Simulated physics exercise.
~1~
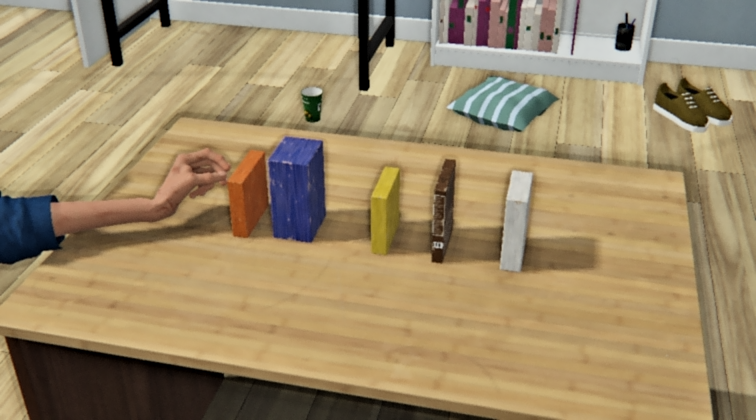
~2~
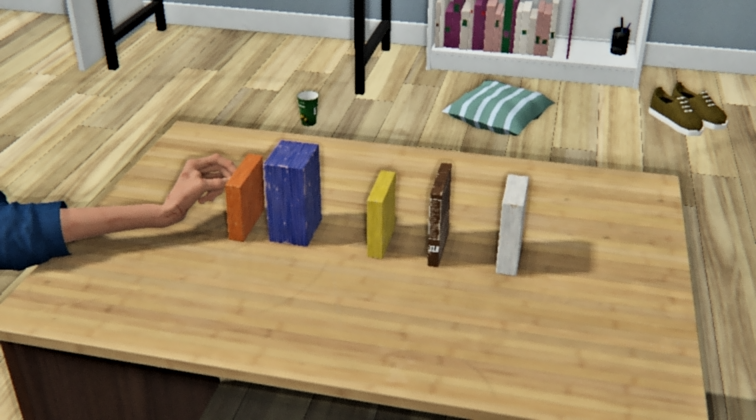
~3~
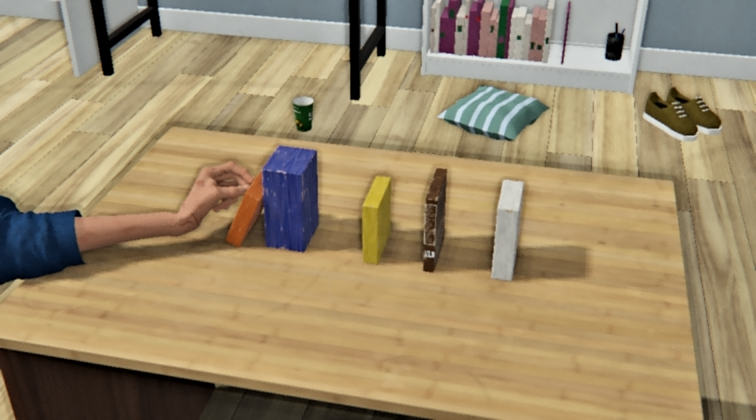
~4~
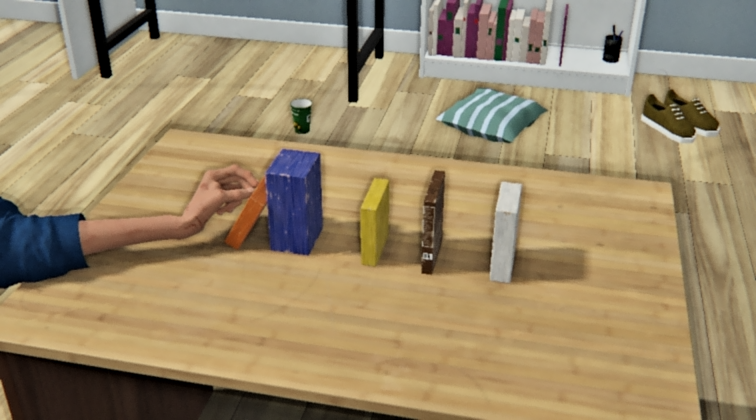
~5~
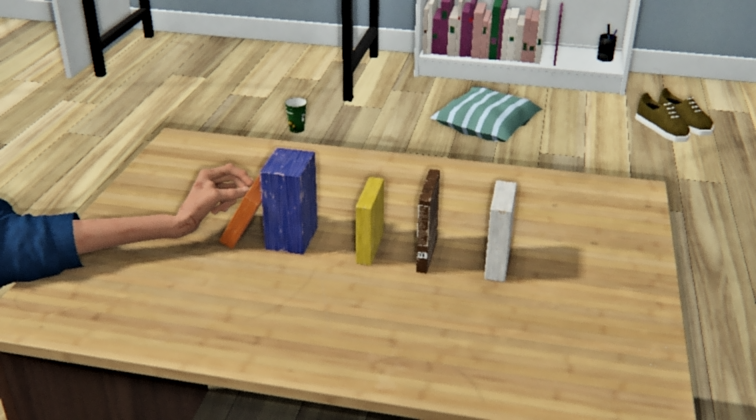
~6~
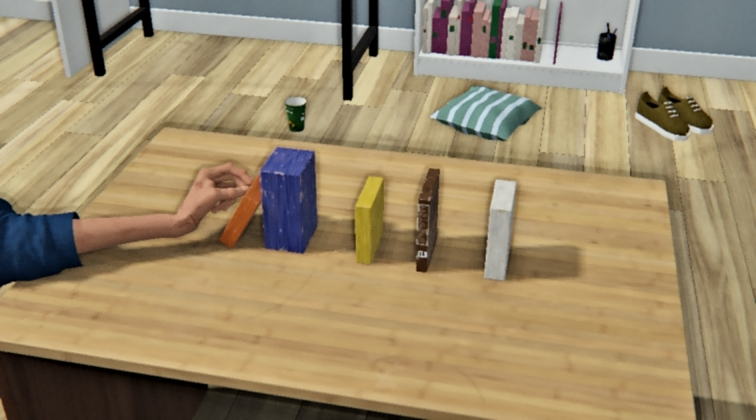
The clip opens on a wooden table where an orange block, a thick blue block, a yellow board, a brown packet and a white board stand upright in a row from left to right. A hand reaching in from the left touches the top of the orange block while the view sways slightly. The orange block tips to the right and comes to lean against the blue block. The blue block does not topple, and the hand stays near the top of the leaning one. At the end, the orange block still leans there, while the yellow board, brown packet and white board remain upright.
